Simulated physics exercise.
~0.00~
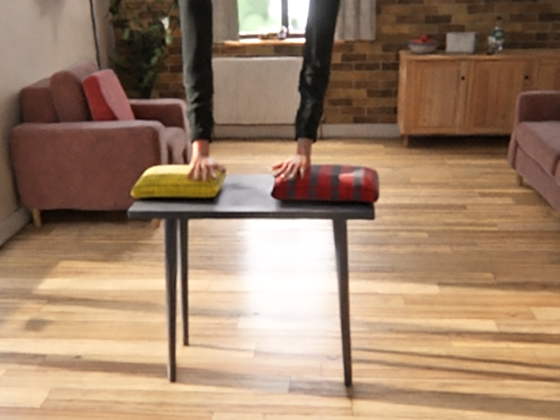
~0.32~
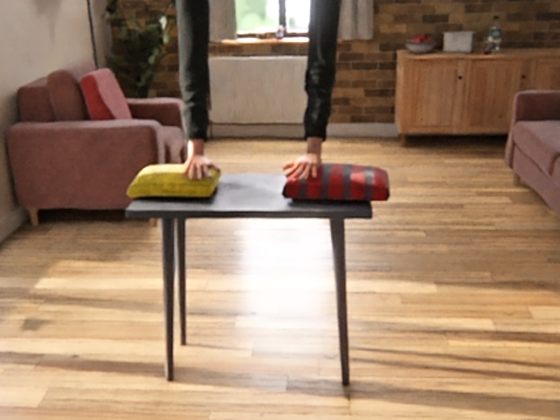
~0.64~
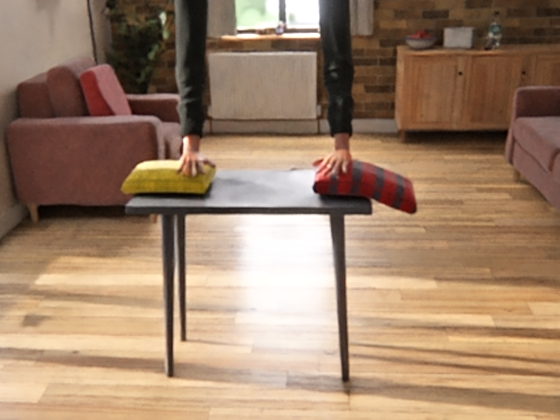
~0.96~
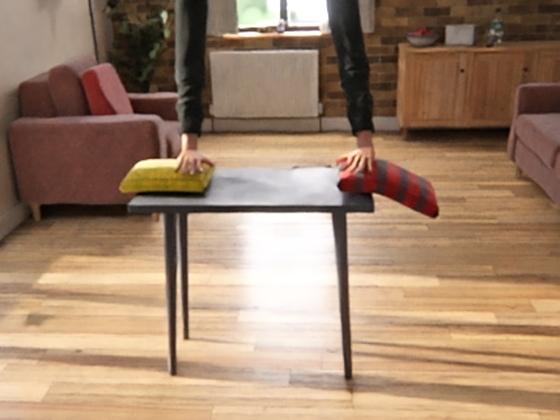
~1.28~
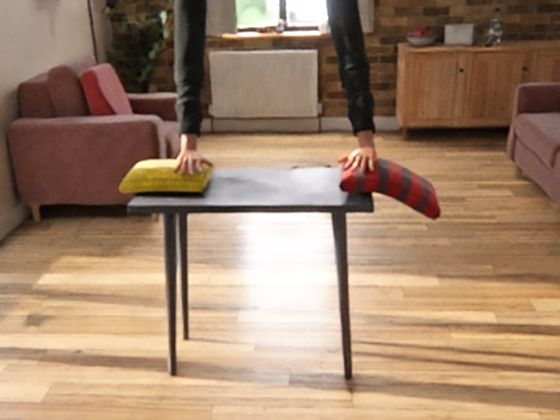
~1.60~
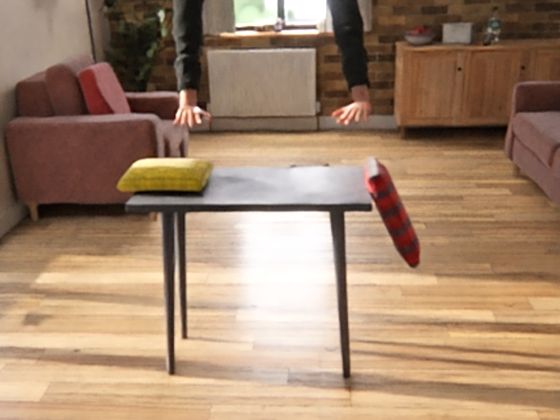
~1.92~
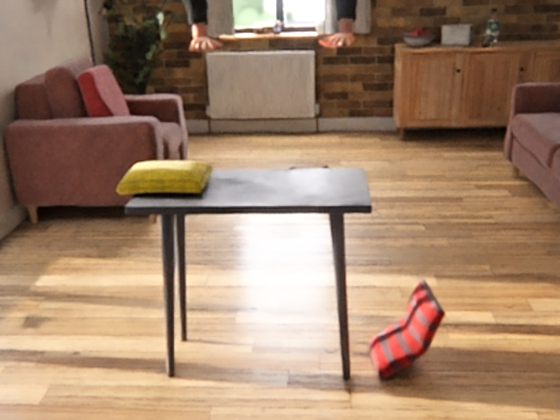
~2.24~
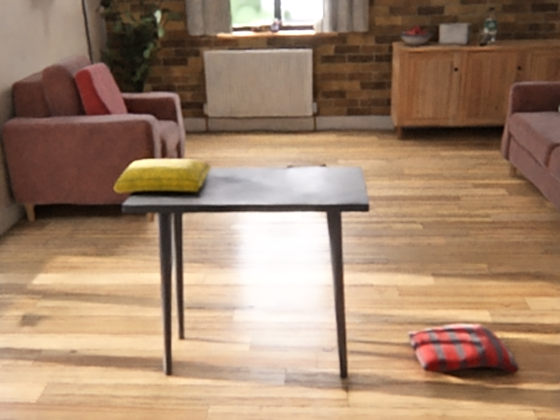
A red checked pillow is slid by a hand to the right end of a dark side table, while another hand shifts a yellow cushion slightly left. The hands lift away, and the red pillow tips off and lands on the wooden floor as the yellow one stays on top.
